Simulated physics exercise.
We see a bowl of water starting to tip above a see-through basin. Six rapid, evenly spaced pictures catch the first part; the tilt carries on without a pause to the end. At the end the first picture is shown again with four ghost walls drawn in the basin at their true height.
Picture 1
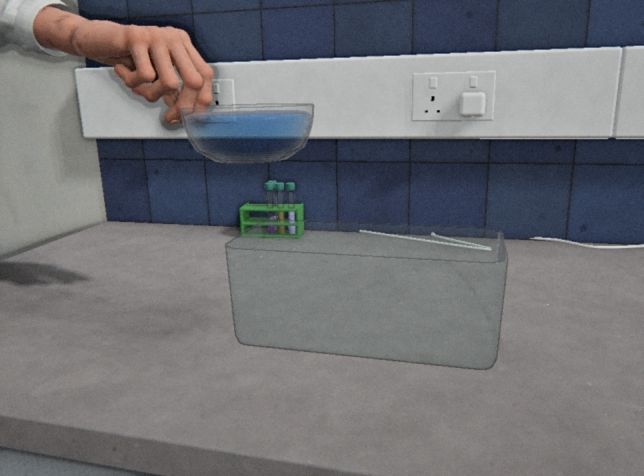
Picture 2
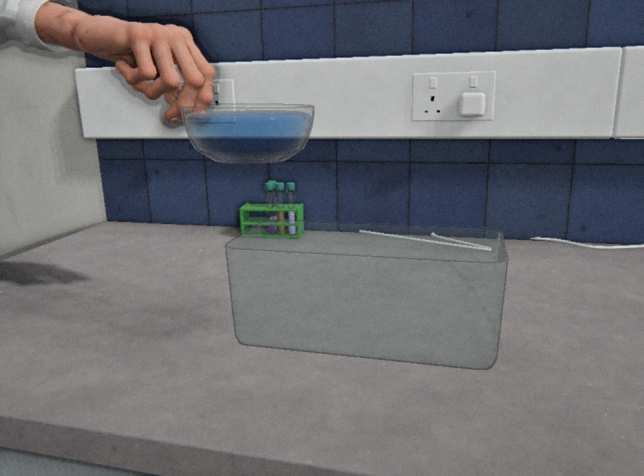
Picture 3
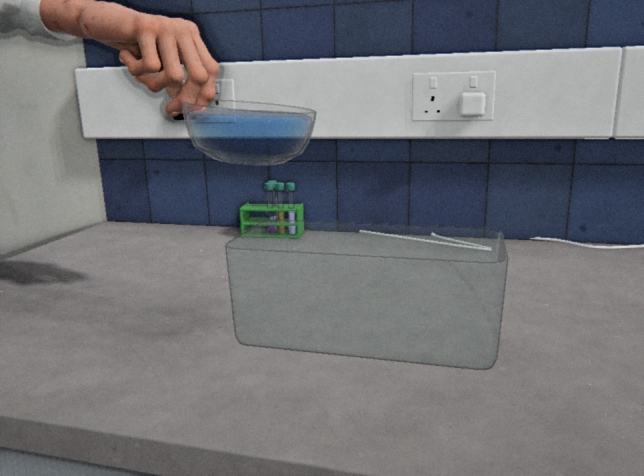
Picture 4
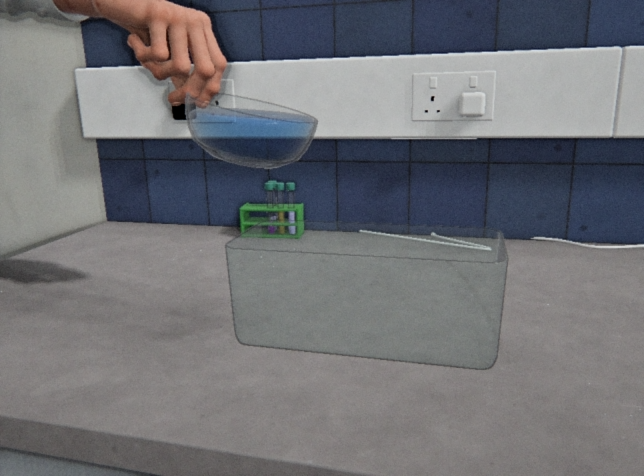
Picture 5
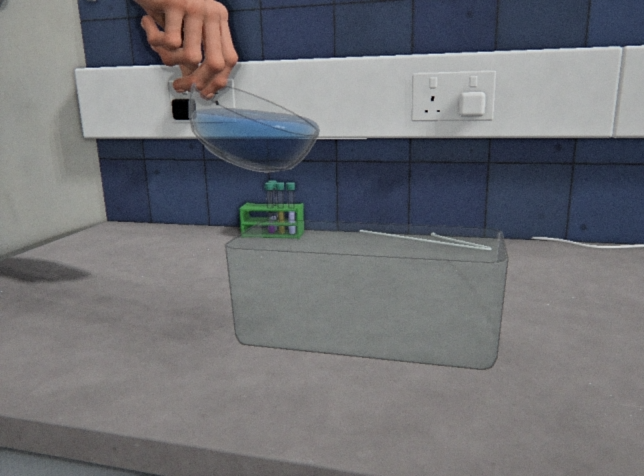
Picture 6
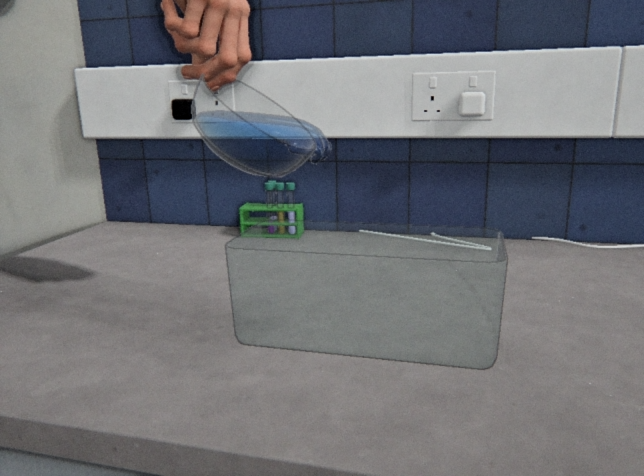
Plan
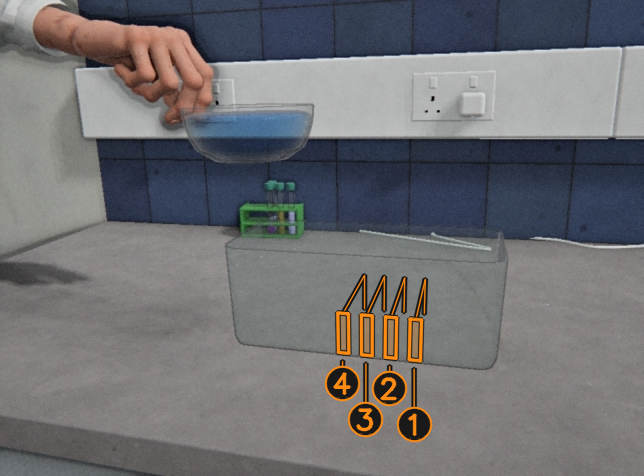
On a grey counter against blue tiles, a hand holds a clear bowl of blue water level above a see-through basin, near a green rack of tubes. The hand rises and moves right, tilting the bowl steadily down to the right, until water just slips over its lowered lip.
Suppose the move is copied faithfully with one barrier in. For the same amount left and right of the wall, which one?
Best: 4.
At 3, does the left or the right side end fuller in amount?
The left side.
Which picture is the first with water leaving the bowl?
Picture 5.
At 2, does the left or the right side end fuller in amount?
The left one.
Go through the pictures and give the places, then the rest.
In the first picture, upright, lip at (309, 104); basin from (237, 340) to (497, 367); nothing has left yet.
In the second picture, upright, lip at (309, 106); nothing has left yet.
In the third picture, tipped about 6°, lip at (311, 112); nothing has left yet.
In the fourth picture, tipped about 14°, lip at (313, 121); nothing has left yet.
In the fifth picture, tipped about 25°, lip at (314, 134); water is over the lip, down to (314, 134).
In the sixth picture, tipped about 36°, lip at (312, 148); water is over the lip, down to (316, 161).
On the marked copy, 1 at (414, 368); 2 at (389, 366); 3 at (365, 363); 4 at (342, 361).
With 1, about 88 % ends left of the wall and 9 % right of it; 3 % is lost outside.
With 2, about 89 % ends left of the wall and 7 % right of it; 3 % is lost outside.
With 3, about 76 % ends left of the wall and 17 % right of it; 7 % is lost outside.
With 4, about 49 % ends left of the wall and 49 % right of it; 3 % is lost outside.
